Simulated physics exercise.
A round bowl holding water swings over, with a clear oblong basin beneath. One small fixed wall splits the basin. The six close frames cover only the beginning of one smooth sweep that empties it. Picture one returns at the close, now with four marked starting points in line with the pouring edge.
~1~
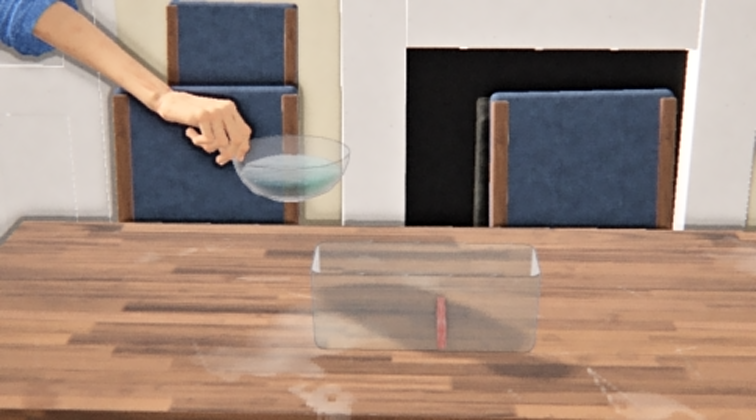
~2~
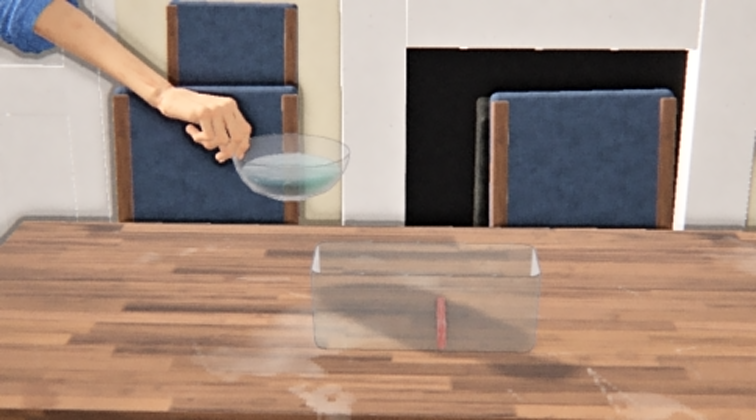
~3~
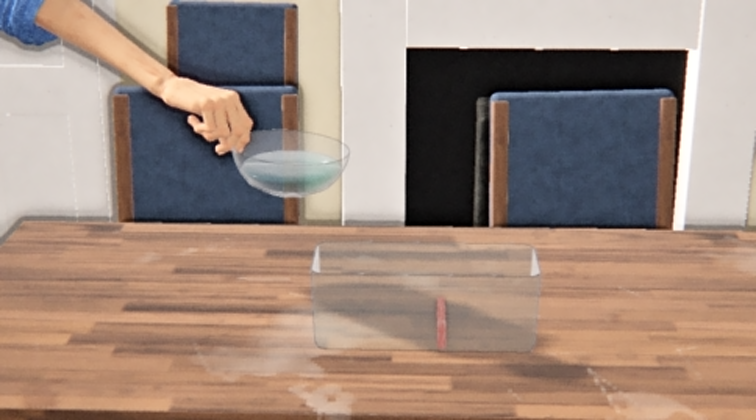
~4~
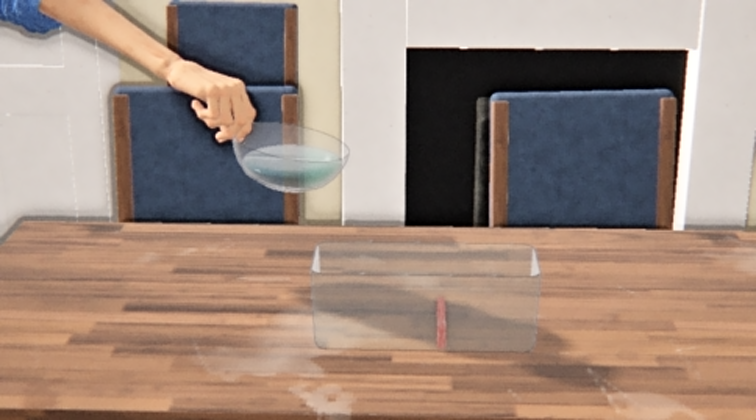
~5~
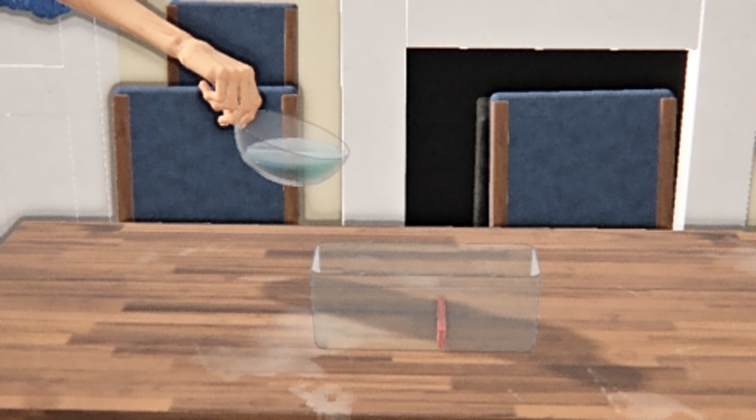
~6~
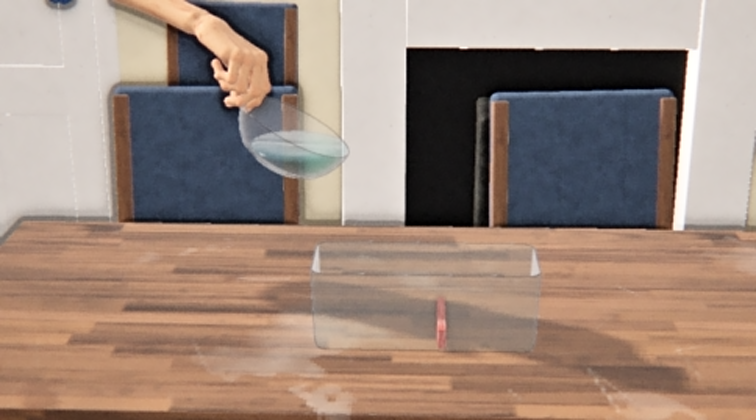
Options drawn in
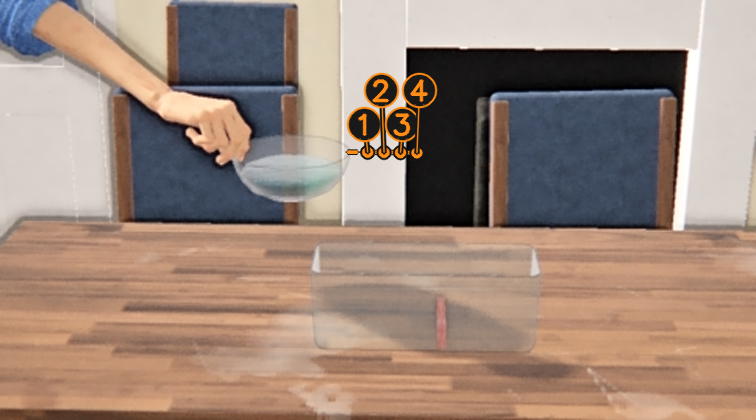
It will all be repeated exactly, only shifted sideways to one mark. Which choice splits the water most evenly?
1 is best.
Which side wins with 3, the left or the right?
The right side.
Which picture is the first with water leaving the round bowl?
Picture 6.
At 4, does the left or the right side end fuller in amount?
More ends on the right.
On the marked copy, 1 at (367, 152); 2 at (384, 152); 3 at (400, 152); 4 at (416, 152).
With 1, about 45 % ends left of the wall and 54 % right of it.
With 2, about 22 % ends left of the wall and 77 % right of it.
With 3, about 12 % ends left of the wall and 86 % right of it.
With 4, about 11 % ends left of the wall and 88 % right of it.
